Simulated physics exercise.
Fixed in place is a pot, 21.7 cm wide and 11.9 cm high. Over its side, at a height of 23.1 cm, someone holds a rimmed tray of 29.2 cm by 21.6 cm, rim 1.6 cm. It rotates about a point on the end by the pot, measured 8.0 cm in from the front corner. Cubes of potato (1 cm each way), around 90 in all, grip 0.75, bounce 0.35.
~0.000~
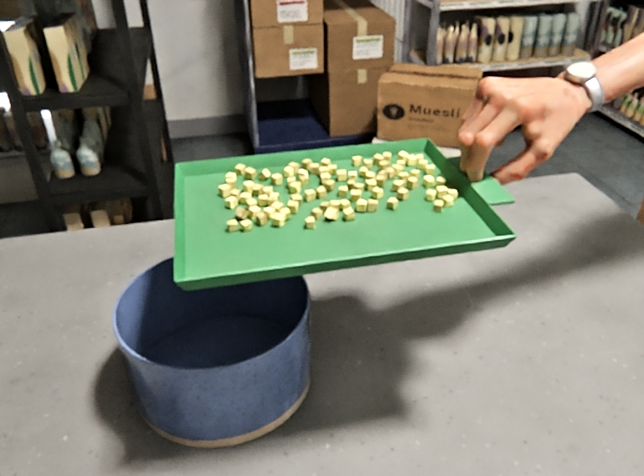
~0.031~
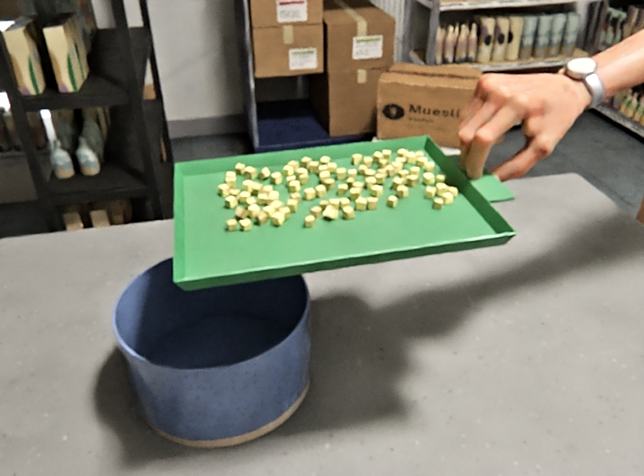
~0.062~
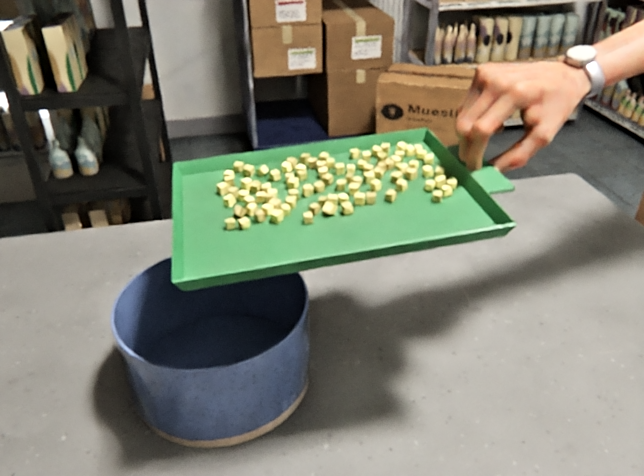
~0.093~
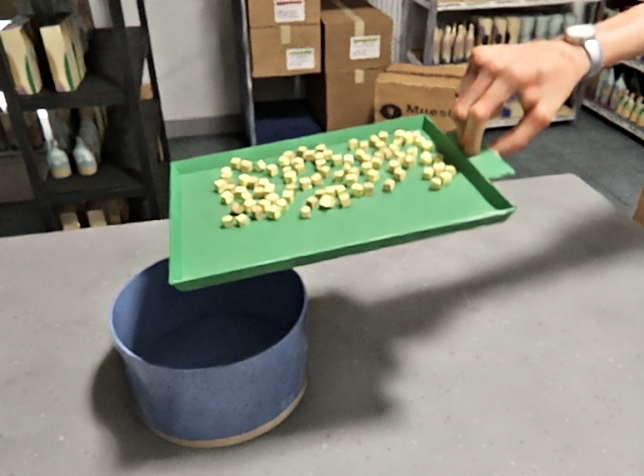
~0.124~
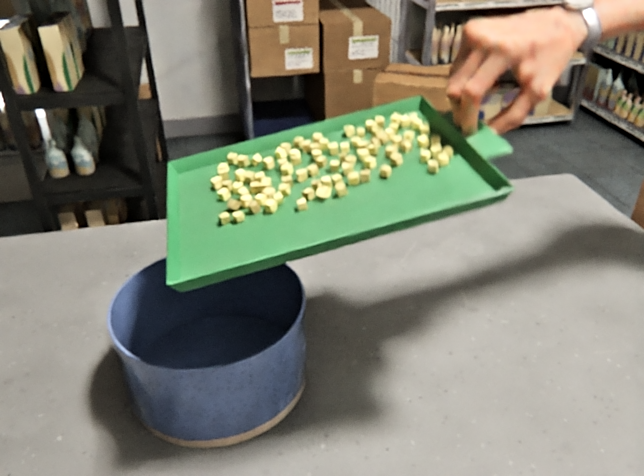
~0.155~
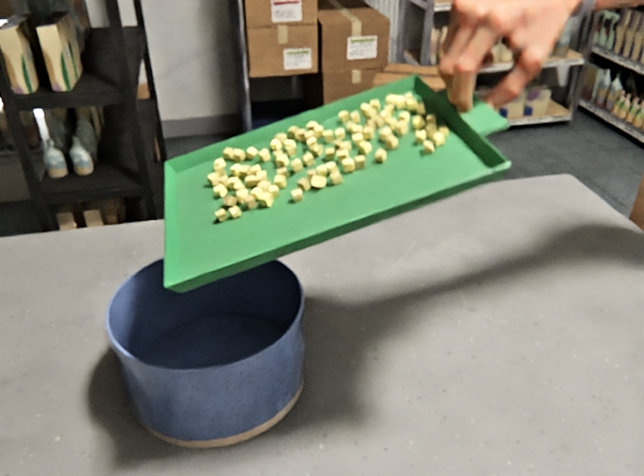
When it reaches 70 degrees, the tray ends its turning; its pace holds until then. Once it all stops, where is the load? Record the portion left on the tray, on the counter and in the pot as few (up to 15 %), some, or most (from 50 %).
Result. Left on the tray: Few; counter: Most; pot: Some.
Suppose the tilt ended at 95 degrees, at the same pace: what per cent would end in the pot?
30 per cent.
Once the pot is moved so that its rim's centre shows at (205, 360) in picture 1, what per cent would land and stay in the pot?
30 %.
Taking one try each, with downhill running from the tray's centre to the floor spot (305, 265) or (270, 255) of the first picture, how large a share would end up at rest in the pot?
Near 0 and 0 per cent, in that order.
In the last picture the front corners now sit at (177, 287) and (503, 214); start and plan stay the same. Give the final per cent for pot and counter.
Pot 0 % / counter 95 %.
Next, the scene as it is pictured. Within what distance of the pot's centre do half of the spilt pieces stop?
Some 32 centimetres.
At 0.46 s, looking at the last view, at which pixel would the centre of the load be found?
(206, 109) or thereabouts.
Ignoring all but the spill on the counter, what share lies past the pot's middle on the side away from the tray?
Estimate: Roughly 100 per cent of the pieces.
Then, at 0.34 s, tilt 45 degrees; the tray holds 100 %, the pot 0 %.
After 0.46 s, tilt 64 degrees; the tray holds 100 %, the pot 0 %.
After 0.71 s, tilt 70 degrees; the tray holds 10 %, the pot 25 %.
At rest (2.1 s), tray 5 %, counter 60 %, pot 35 %.
